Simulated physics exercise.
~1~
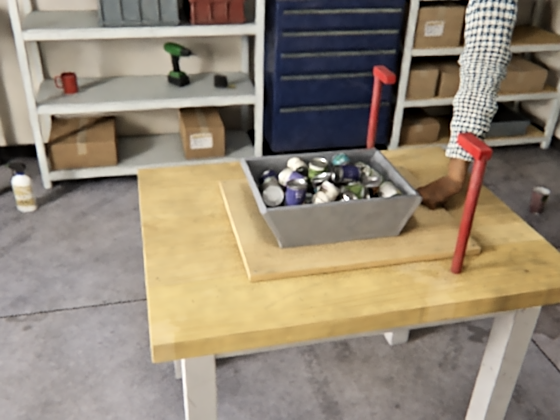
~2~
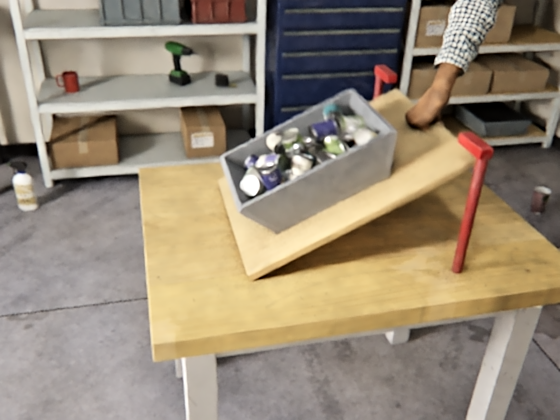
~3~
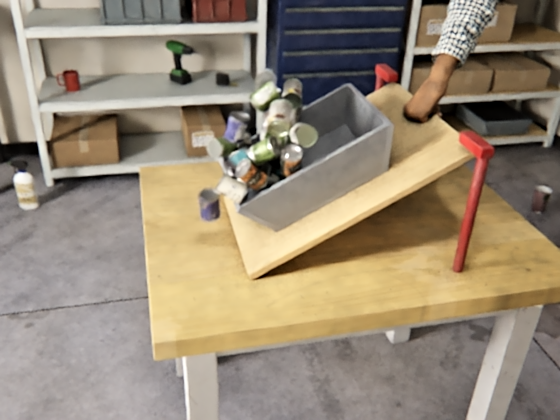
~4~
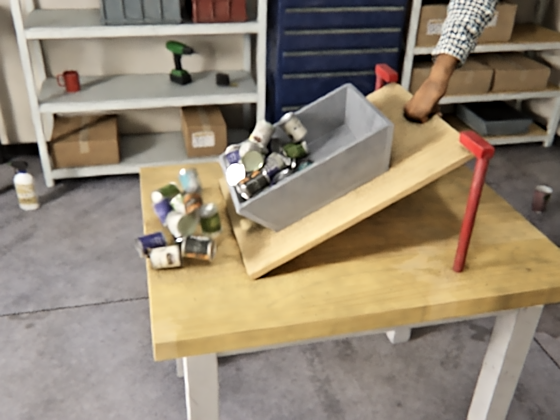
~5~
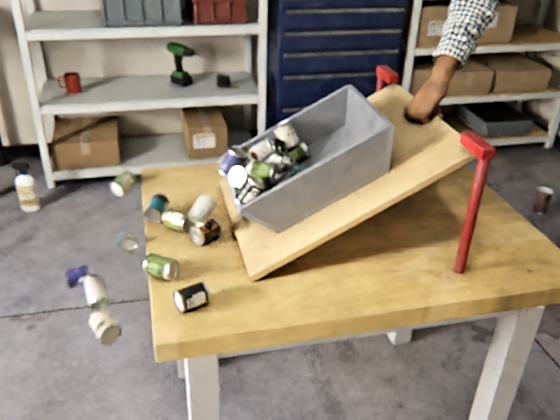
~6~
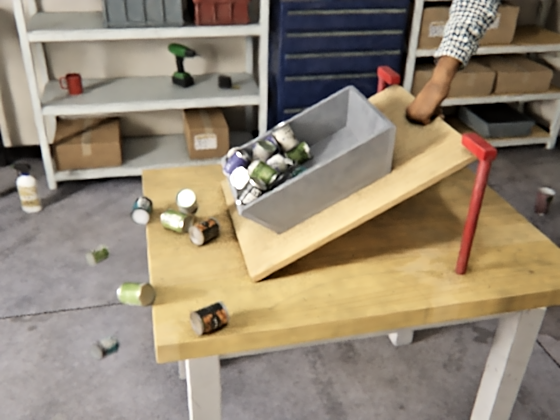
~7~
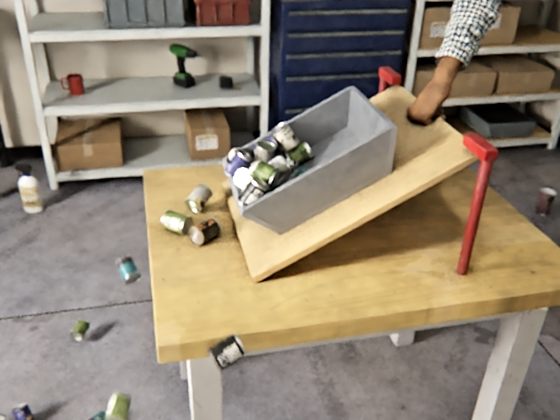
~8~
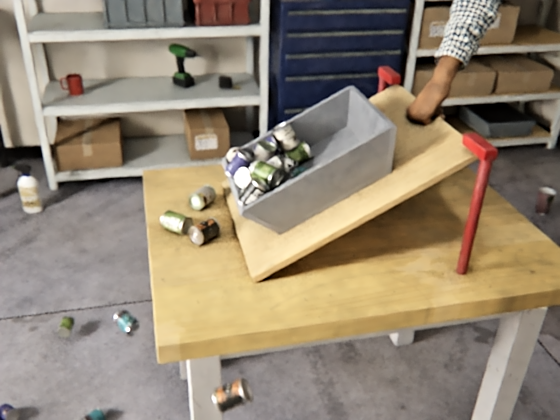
A grey box full of small tins sits on a wooden board atop a light wooden table, seen from slightly above in a workshop with shelves, cardboard boxes and a blue cabinet behind. A hand in a checked sleeve lifts the board's right end sharply up to two red stops, and board and box stay tilted down to the left. Tins fly out over the box's lower end, tumble across the table, and several drop off its left side to the grey floor. One more rolls off the front edge. At the end, three tins rest on the table, while many remain in the box.
